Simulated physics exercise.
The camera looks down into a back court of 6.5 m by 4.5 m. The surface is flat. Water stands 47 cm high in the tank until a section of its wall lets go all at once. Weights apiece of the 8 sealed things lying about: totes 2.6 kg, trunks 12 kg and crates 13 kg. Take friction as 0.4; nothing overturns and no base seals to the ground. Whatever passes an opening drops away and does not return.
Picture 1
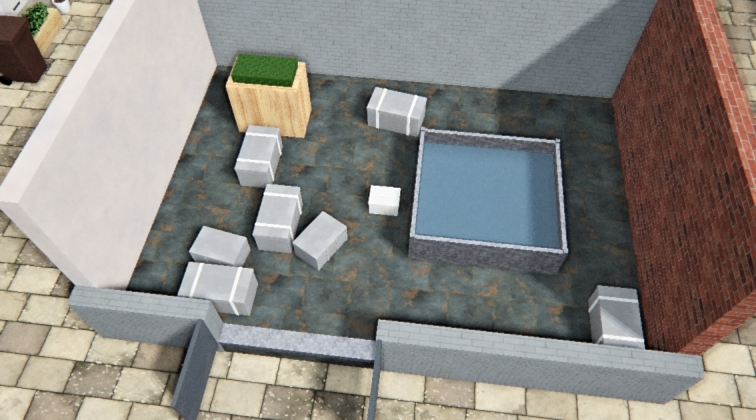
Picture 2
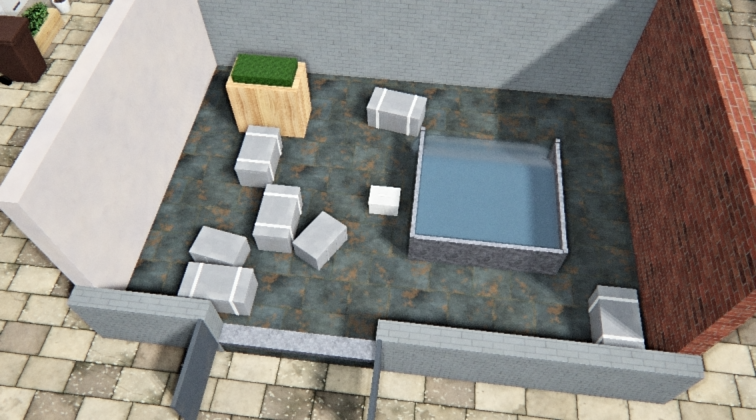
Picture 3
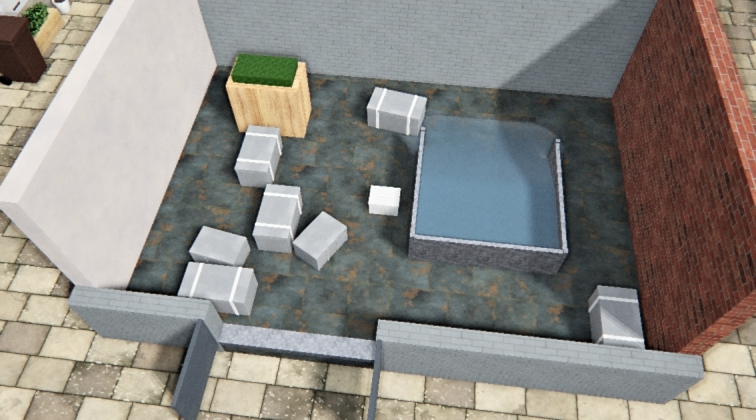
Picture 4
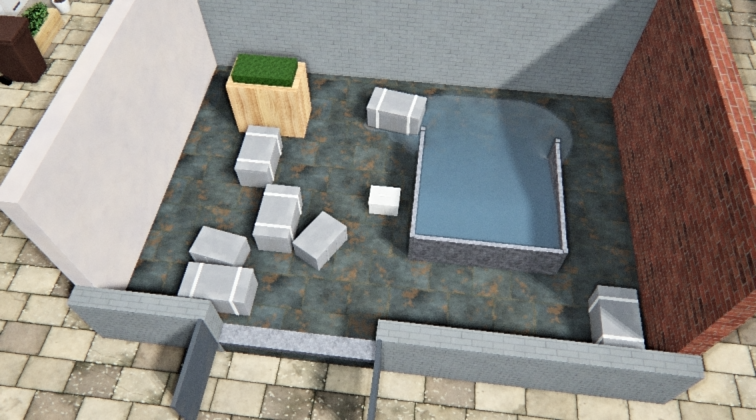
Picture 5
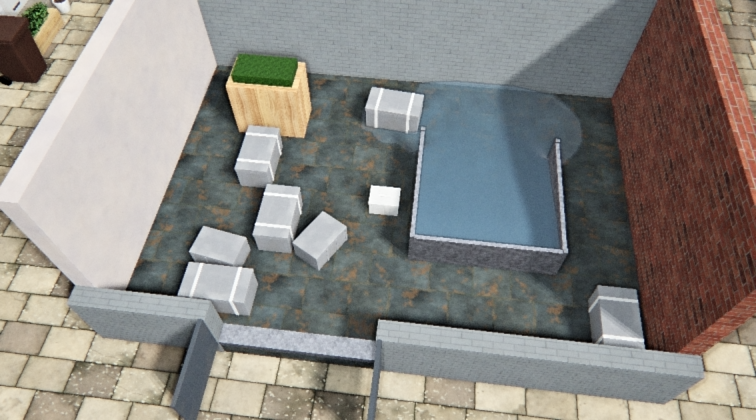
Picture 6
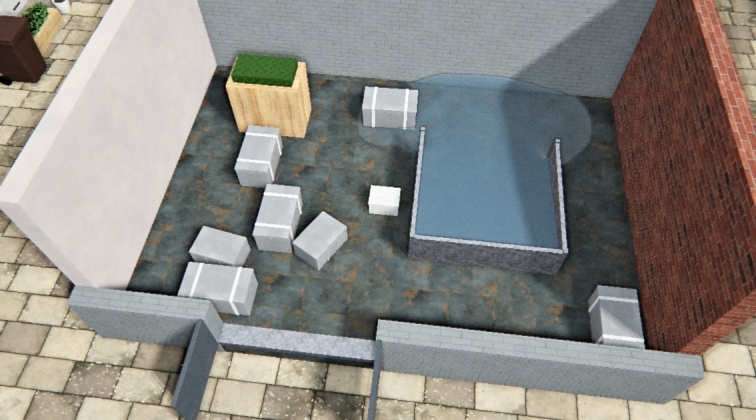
Water spreading from the open back side of a raised pool across a walled courtyard, slightly shifting a nearby grey box.
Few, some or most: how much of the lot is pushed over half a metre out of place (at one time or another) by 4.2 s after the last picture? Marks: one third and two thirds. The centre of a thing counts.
It is less than a third.
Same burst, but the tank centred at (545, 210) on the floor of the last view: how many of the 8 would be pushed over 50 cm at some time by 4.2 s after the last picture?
In that case 3 of them.
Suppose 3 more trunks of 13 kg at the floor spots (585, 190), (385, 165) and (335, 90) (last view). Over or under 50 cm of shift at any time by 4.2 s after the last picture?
In turn: More, under, more.
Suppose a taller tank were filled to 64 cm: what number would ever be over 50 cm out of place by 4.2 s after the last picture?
In that case 2 of them.
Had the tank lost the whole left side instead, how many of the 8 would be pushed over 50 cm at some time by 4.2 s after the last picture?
In that case 6 of them.
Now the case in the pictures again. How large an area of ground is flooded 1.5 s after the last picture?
About 11.5 m2.
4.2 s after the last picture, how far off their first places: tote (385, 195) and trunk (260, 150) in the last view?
In turn: 0 cm, 10 cm.
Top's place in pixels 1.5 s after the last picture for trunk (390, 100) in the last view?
Near (321, 80).
Then, 0.4 s after the last picture 0 of 8 are over 50 cm from their spots; 0 afloat.
Then, 1.5 s after the last picture 1 of 8 are over 50 cm from their spots; 0 afloat.
Then, 2.8 s after the last picture 1 of 8 are over 50 cm from their spots; 1 afloat.
Then, 4.2 s after the last picture 1 of 8 are over 50 cm from their spots, and 1 have been at some point; 3 afloat.
